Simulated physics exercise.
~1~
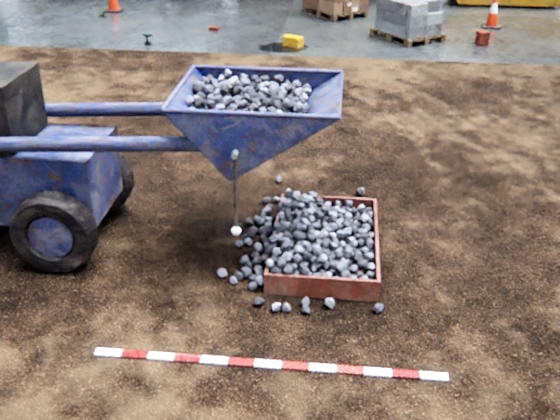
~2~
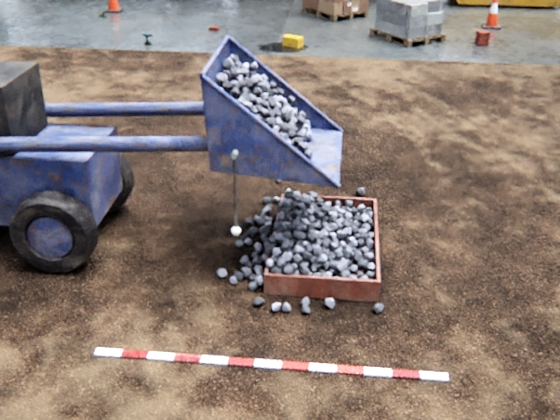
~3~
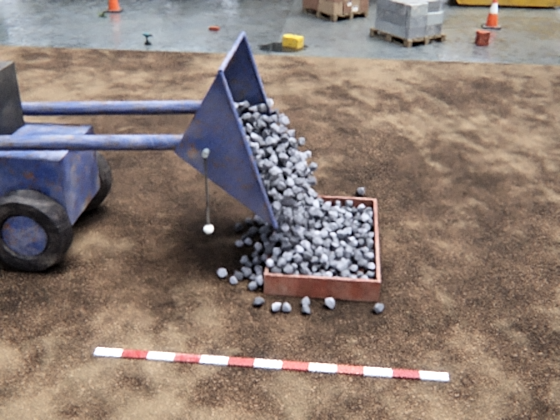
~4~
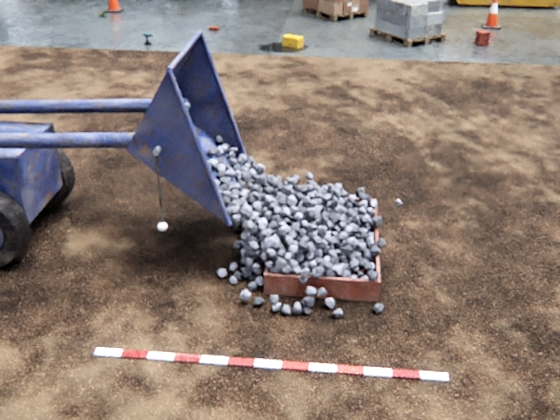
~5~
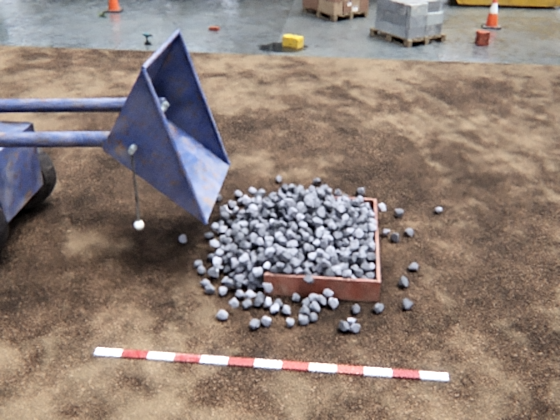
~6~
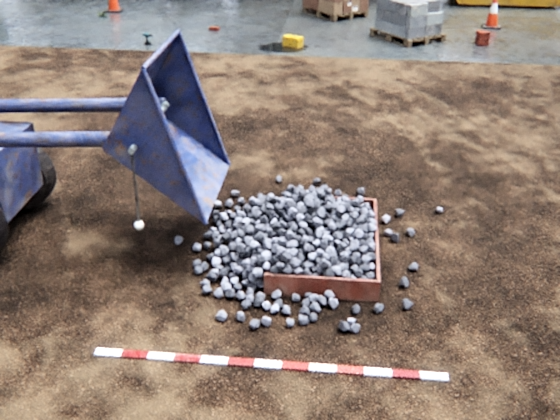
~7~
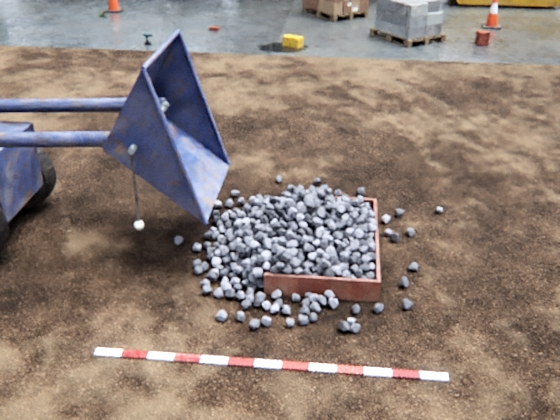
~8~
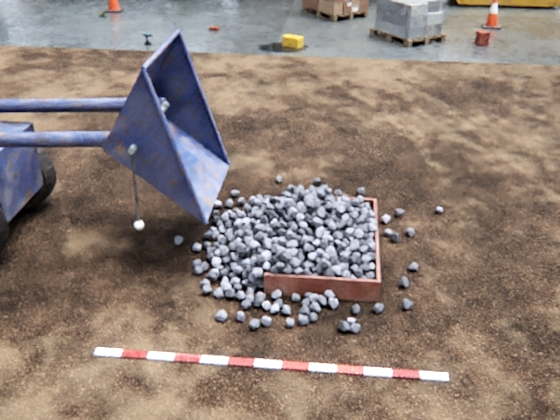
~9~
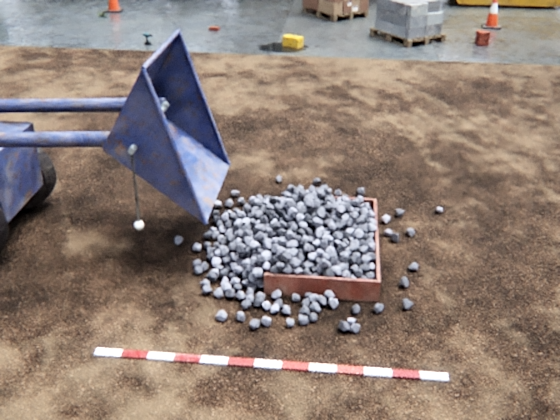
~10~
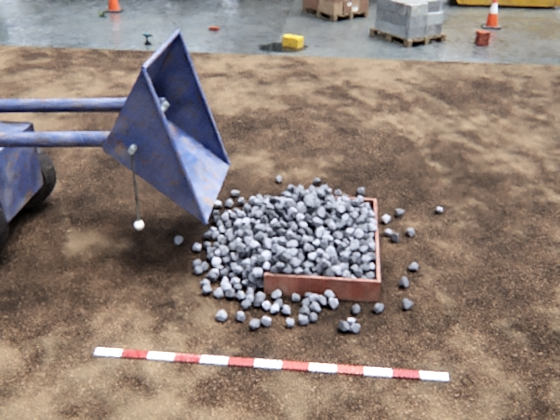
Blue loader bucket tipping grey stones onto a heaped low bin while backing left, leaving the bucket empty and stones spilled around.
